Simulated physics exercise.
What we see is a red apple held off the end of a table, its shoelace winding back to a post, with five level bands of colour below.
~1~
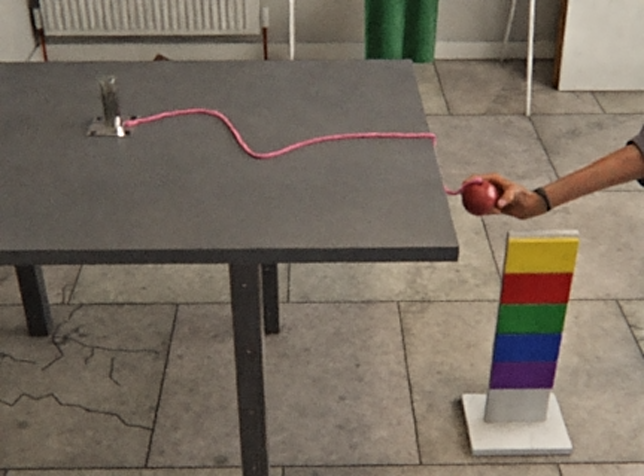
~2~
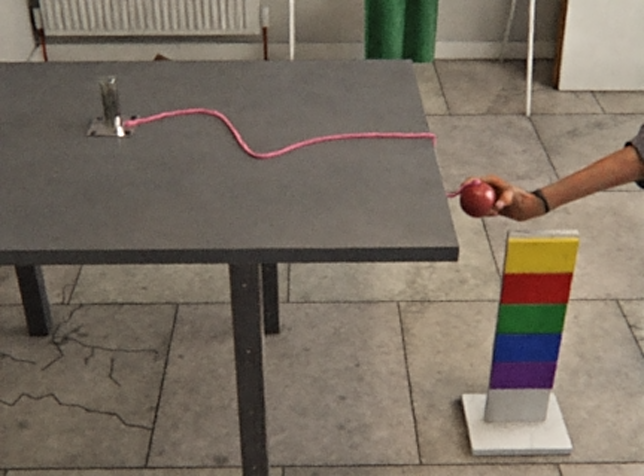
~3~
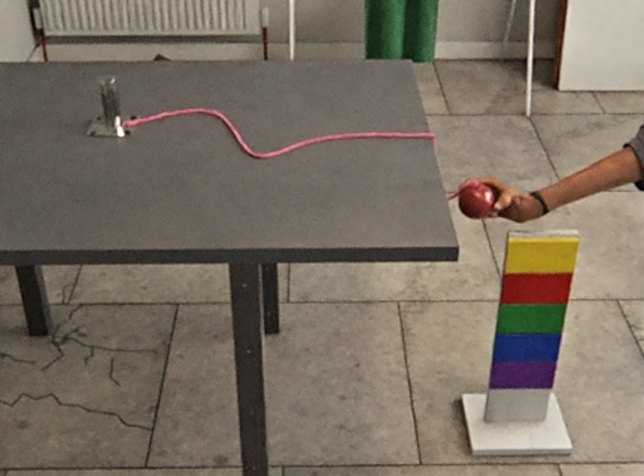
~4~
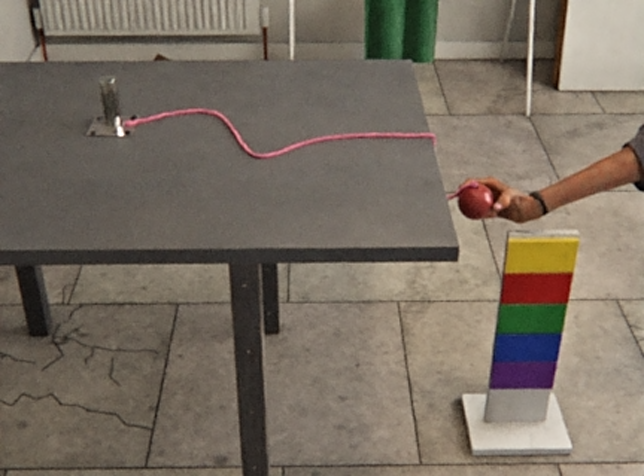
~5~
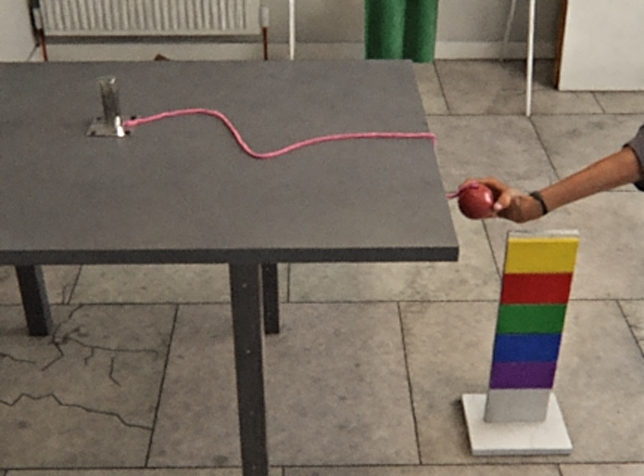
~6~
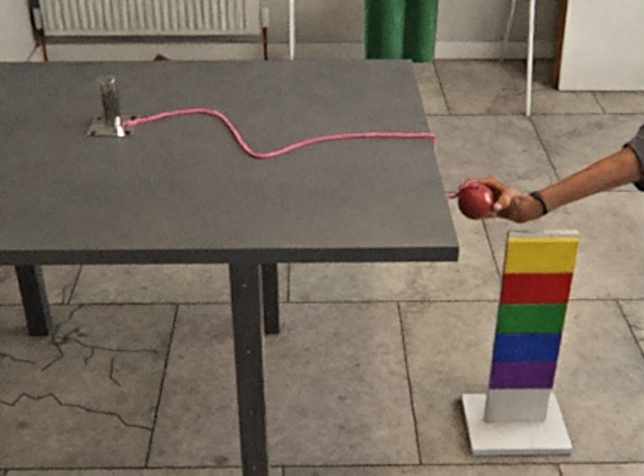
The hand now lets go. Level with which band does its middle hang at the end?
Its middle rests at the green band.
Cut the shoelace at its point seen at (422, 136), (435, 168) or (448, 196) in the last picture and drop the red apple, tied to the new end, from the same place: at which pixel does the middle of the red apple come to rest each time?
Near (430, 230), (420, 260) and (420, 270).
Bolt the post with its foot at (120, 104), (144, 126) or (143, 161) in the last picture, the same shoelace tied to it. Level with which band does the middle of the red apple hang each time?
Taking them in turn: Green; blue; blue.
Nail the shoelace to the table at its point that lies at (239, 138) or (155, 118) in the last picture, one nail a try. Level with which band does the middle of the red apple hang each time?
One after the other, red; green.
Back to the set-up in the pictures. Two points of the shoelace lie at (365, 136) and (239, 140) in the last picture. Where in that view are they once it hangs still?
They go to (429, 145) and to (292, 125).
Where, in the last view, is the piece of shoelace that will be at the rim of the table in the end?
At (346, 137), roughly.
Early on, apple near (445, 301); level with red.
Midway, apple near (399, 289); level with green.
Finally, apple near (419, 294); level with green. The green one.
